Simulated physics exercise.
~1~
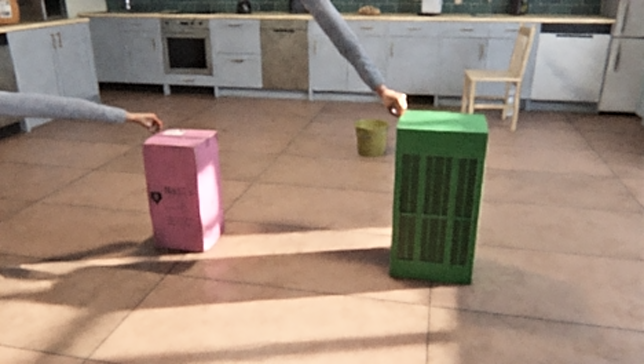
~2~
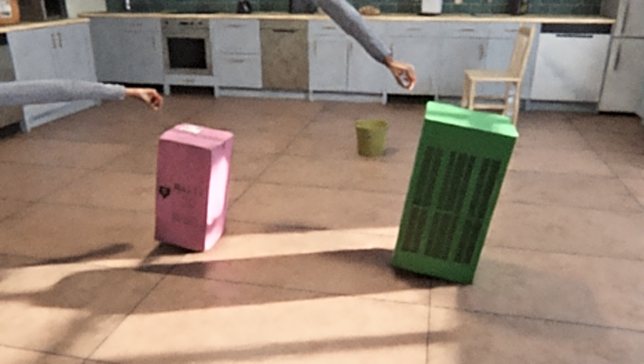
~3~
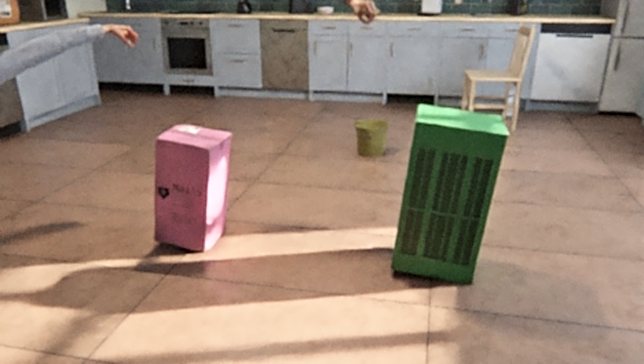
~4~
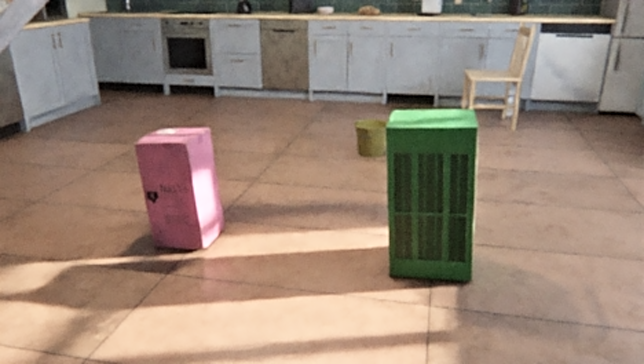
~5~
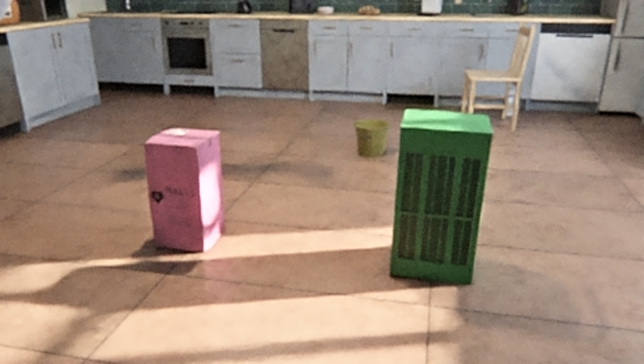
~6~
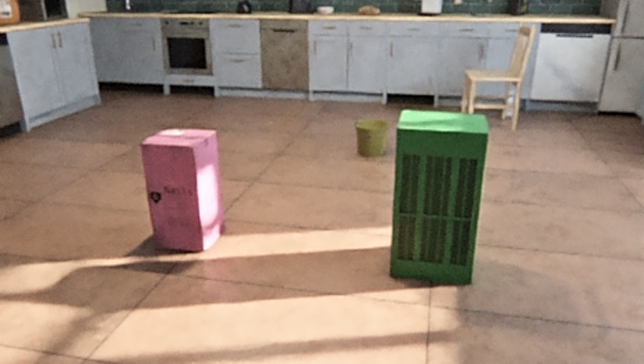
A sunlit kitchen with a tiled floor is seen from a fixed, slightly raised view, with pale cabinets, a wooden chair and a small olive bin at the back. A pink parcel stands on the left and a taller green crate on the right, each touched on top by a hand. Both objects tip to the right as the hands let go and draw away. They rock back to the left, then sway slightly with shrinking movements. At the end, both the green crate and the pink parcel stand upright on the floor.
